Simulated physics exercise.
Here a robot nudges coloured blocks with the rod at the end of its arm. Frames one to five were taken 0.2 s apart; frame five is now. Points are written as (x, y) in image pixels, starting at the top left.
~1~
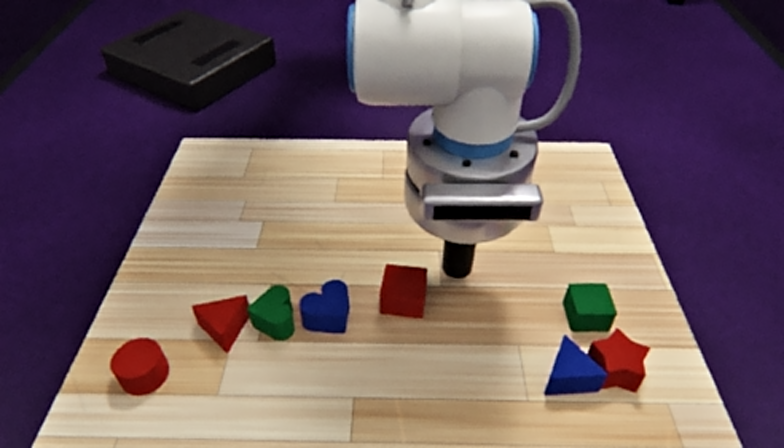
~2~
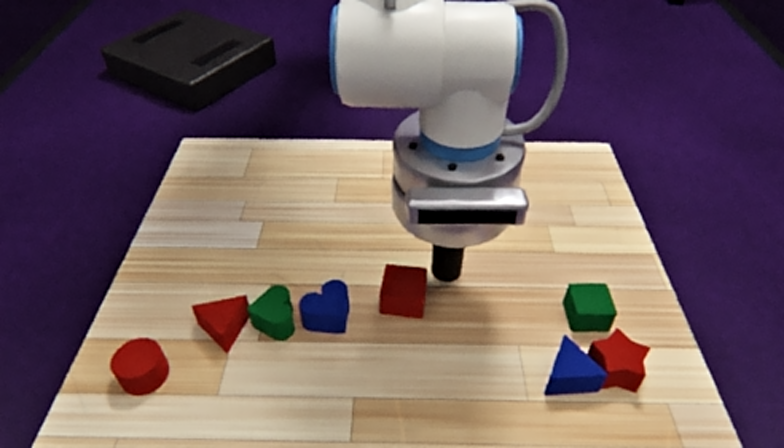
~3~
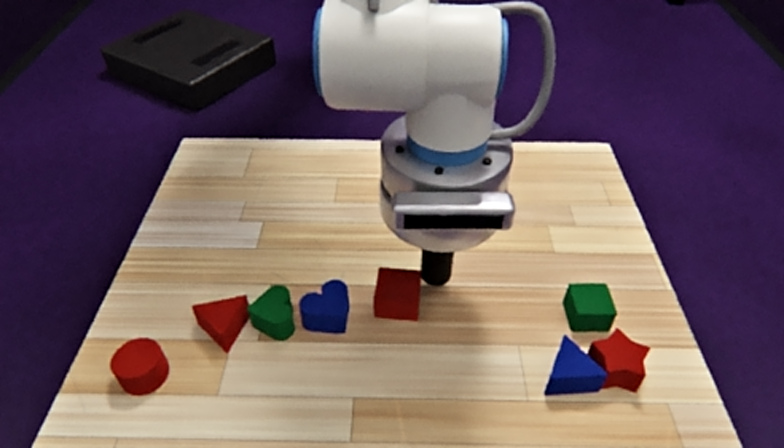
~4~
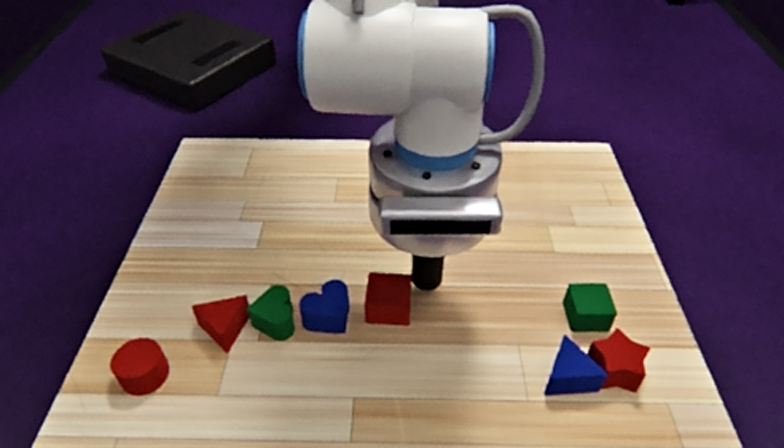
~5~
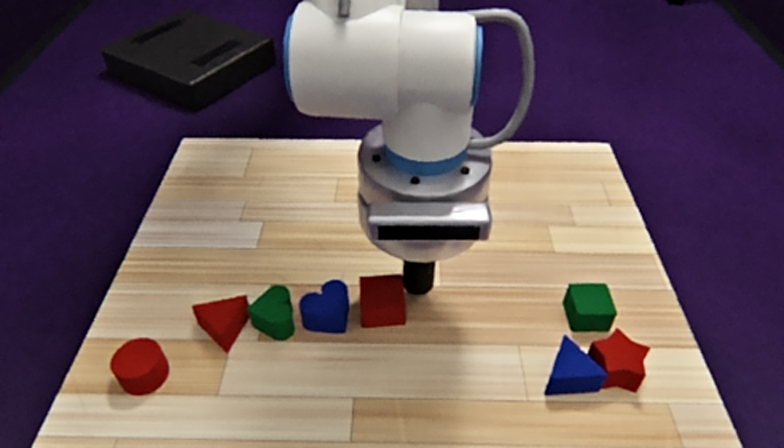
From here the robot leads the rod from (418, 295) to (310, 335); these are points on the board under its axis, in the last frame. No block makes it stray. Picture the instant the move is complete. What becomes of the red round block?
Still in place.
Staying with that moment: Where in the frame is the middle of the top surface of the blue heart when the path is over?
The middle of its upper face should be somewhere near (226, 355).
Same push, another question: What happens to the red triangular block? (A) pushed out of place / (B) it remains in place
The one that fits is A, pushed out of place.
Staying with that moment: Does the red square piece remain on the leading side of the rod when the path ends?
Yes.
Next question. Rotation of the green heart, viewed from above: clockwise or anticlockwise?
My prediction: CW.
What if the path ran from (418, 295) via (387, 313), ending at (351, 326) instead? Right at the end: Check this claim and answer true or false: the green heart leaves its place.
True - the claim holds.
The first path, step by step. One third of the way, rod (382, 296); green heart (263, 307), turned 30° clockwise; blue heart (302, 310), turned 15° anticlockwise; red square piece (345, 302).
Two thirds of the way, rod (346, 310); red triangular block (198, 309); green heart (230, 315), turned 65° clockwise; blue heart (264, 330), turned 20° anticlockwise; red square piece (308, 318).
At the end, rod (308, 324); red round block in place; red triangular block (180, 305), turned 30° clockwise; green heart (195, 327), turned 105° clockwise; blue heart (226, 355), turned 30° anticlockwise; red square piece (270, 336), turned 25° anticlockwise.
